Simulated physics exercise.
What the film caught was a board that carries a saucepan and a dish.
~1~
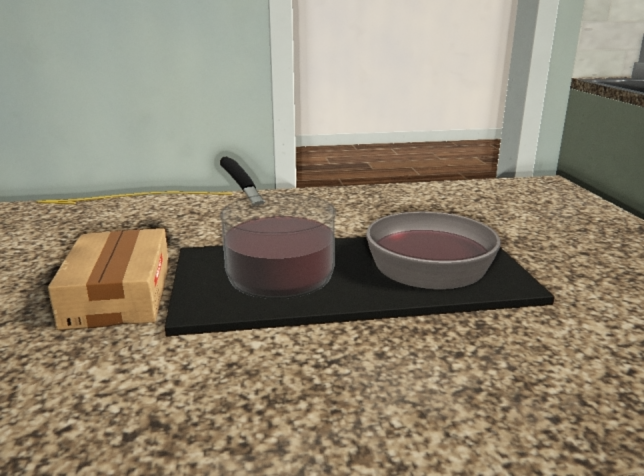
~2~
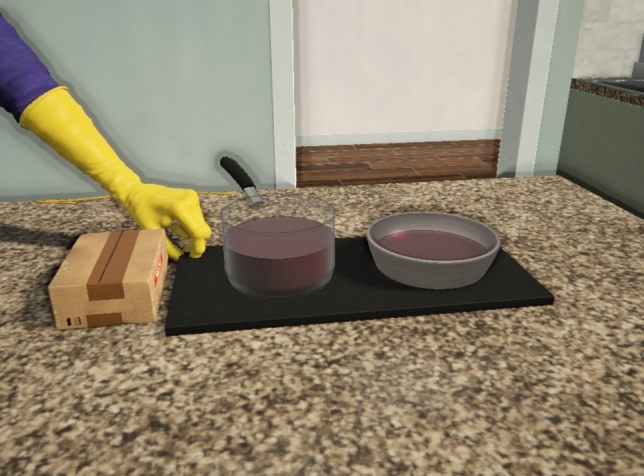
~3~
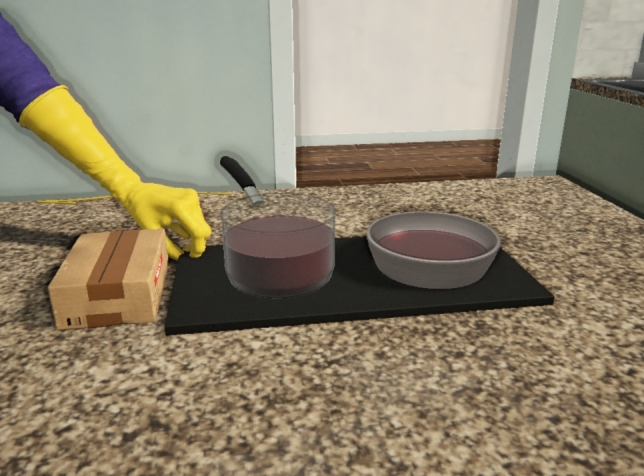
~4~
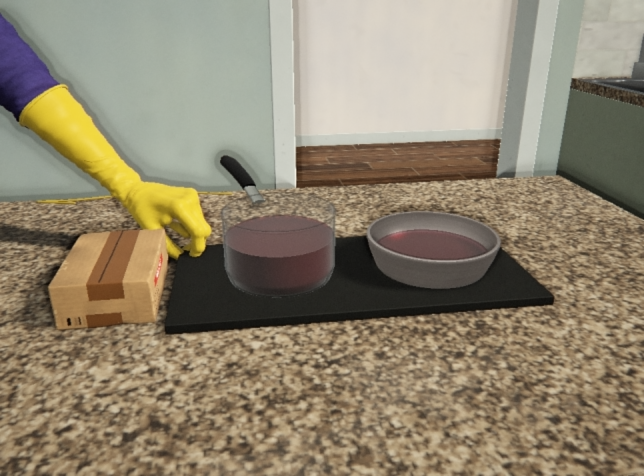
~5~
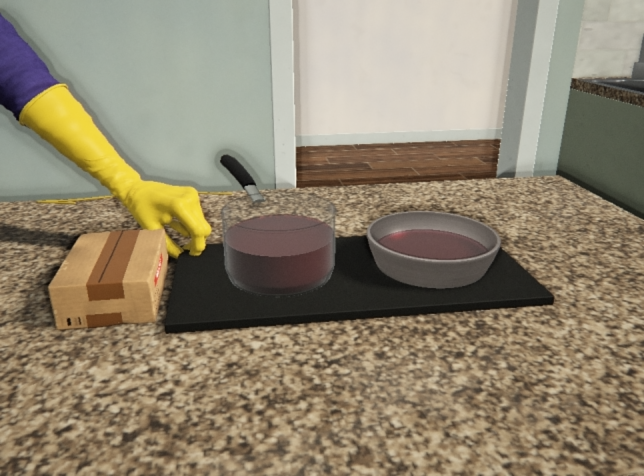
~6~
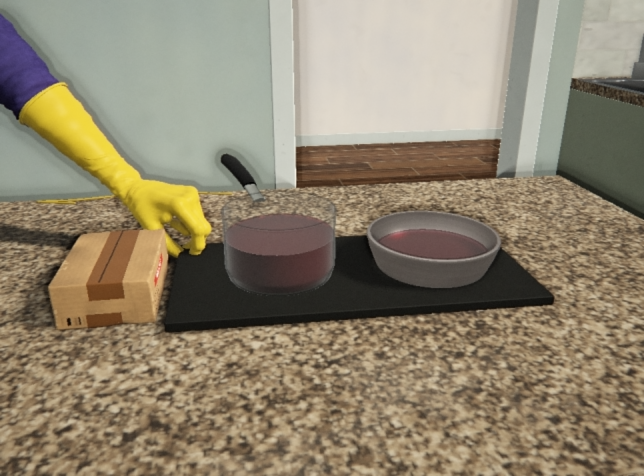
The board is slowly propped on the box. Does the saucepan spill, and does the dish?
Saucepan: No, dish: No.
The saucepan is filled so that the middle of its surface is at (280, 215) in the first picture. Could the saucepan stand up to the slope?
I'd bet it brims over.
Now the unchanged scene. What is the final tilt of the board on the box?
8 degrees, give or take.
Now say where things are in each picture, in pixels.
The board lies flat; saucepan (280, 242) about two thirds full; dish (431, 247) about a third full; box (103, 306), in the first picture.
A hand takes the end of the board; saucepan about two thirds full, surface at (279, 236); dish about a third full, surface at (431, 252), in the second picture.
The board slopes by about 0°; saucepan (280, 242) about two thirds full; dish (431, 247) about a third full, in the third picture.
The end is rising; saucepan about two thirds full, surface at (279, 235); dish about a third full, surface at (431, 252); box (103, 306), in the fourth picture.
The end has come up a little; saucepan (279, 240) about two thirds full; dish (431, 246) about a third full, in the fifth picture.
Slope near 1°; saucepan about two thirds full, surface at (280, 234); dish about a third full, surface at (431, 251); box (103, 306), in the sixth picture.
A moment on, the board slopes by about 4°; saucepan, all is still inside; dish, all is still inside.
Further on, the board slopes by about 9°; saucepan, all is still inside; dish, all is still inside.
When it is over, the board slopes by about 8°, resting on the box; saucepan, all is still inside; dish, all is still inside.
